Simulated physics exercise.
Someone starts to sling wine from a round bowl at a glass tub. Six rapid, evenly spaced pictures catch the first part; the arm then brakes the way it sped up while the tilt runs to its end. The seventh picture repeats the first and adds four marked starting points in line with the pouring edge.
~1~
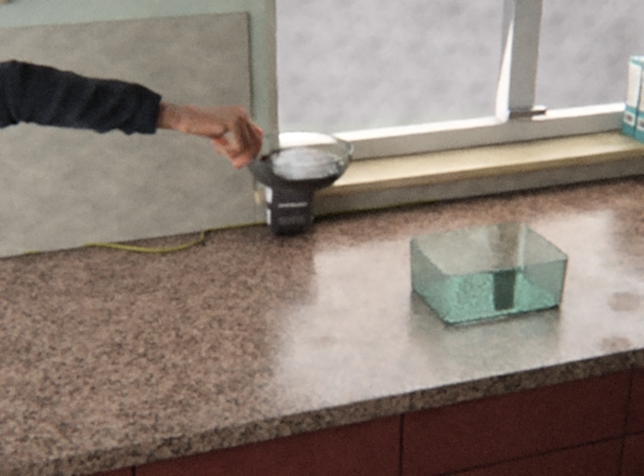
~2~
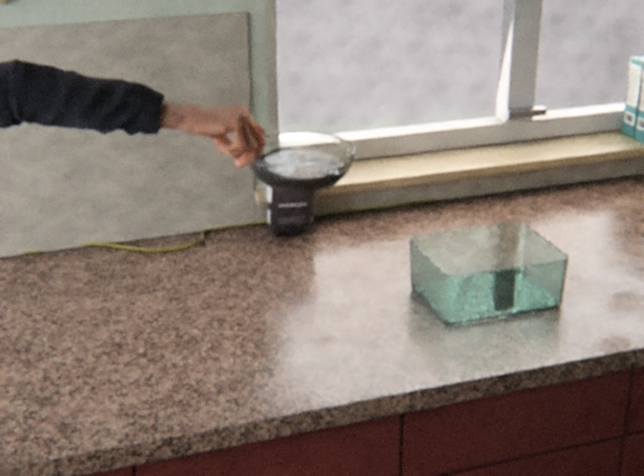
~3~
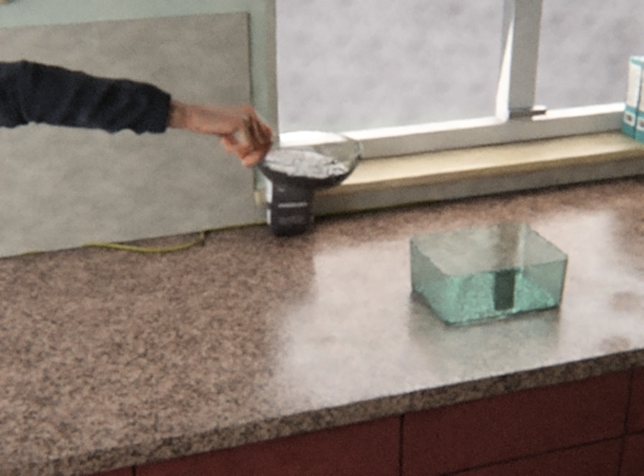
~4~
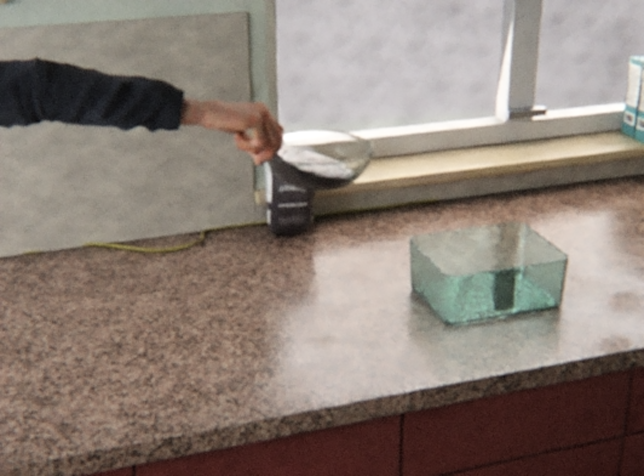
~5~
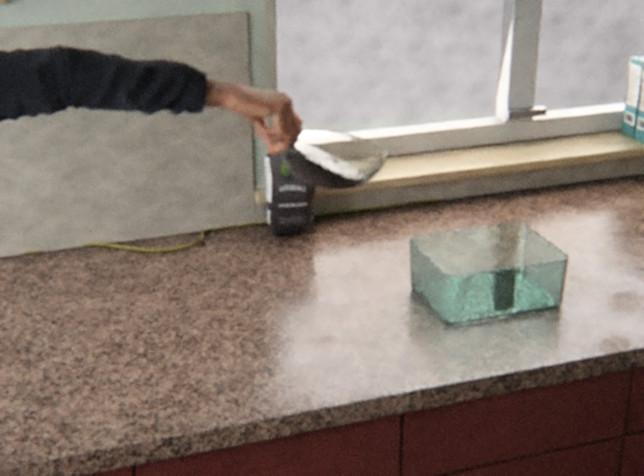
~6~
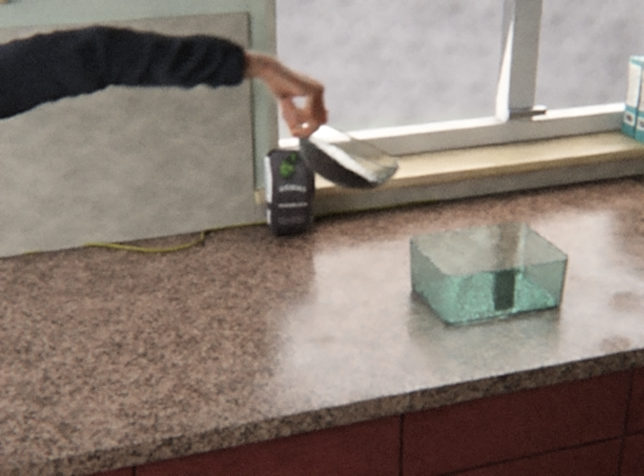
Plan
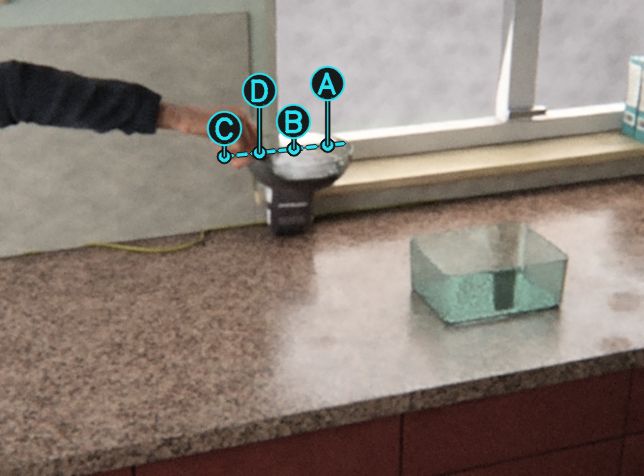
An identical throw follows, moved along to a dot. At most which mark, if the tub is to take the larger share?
The answer is spot A.
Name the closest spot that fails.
B.
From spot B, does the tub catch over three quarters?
No, less.
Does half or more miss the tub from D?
Yes, it does.
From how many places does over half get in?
One.
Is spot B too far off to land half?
Yes, it does.
On the marked copy, A at (327, 145); B at (293, 149); C at (224, 156); D at (259, 152).
If A is chosen, about 63 % lands in the tub, 25 % falls short and 12 % goes beside or beyond.
If B is chosen, about 29 % lands in the tub, 66 % falls short and 6 % goes beside or beyond.
If C is chosen, about 0 % lands in the tub, 100 % falls short.
If D is chosen, about 0 % lands in the tub, 99 % falls short.
